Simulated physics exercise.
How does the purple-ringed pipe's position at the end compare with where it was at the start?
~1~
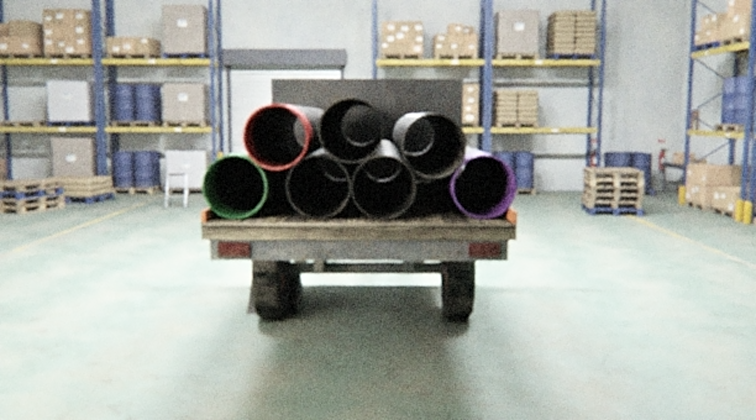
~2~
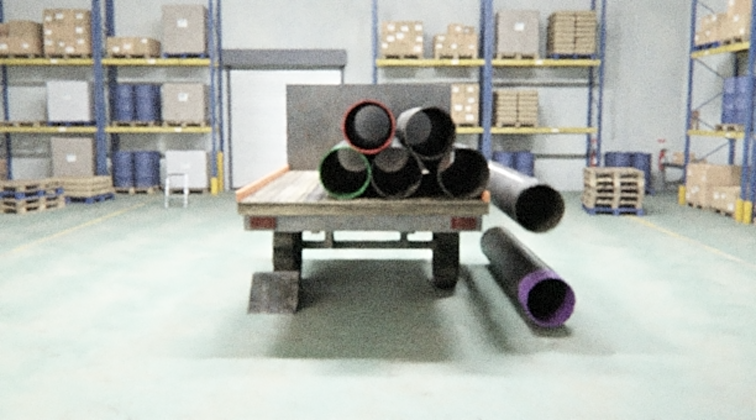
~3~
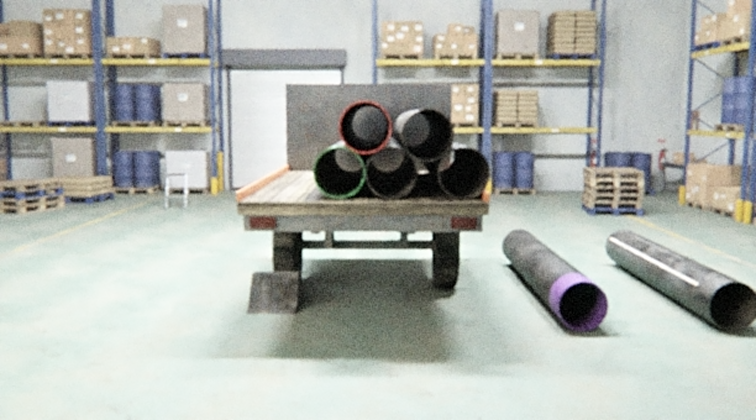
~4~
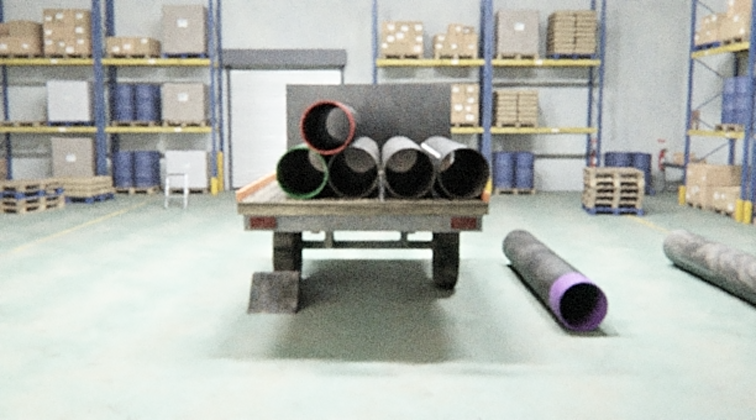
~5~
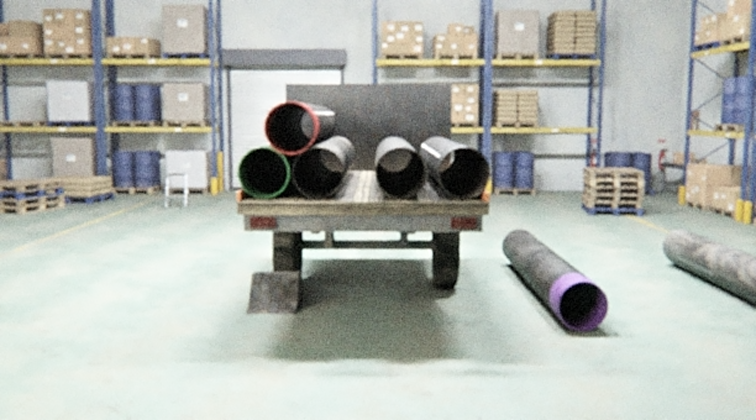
At the start it sits at the right end of the bottom row on the trailer deck. By the end it lies on the floor to the right of the trailer.
A stack of dark, hollow pipes, their ends facing us, sits on a flat trailer in a warehouse, seen from behind by a still camera. One end is ringed red in the upper row, with green at the lower left and purple at the lower right. The load shifts right, and the purple pipe and a plain dark one drop off that side onto the pale floor. The dark one rolls farther right as an upper pipe settles into the bottom row. The remaining pipes spread left, ending with red resting above green on the deck and purple lying on the floor.
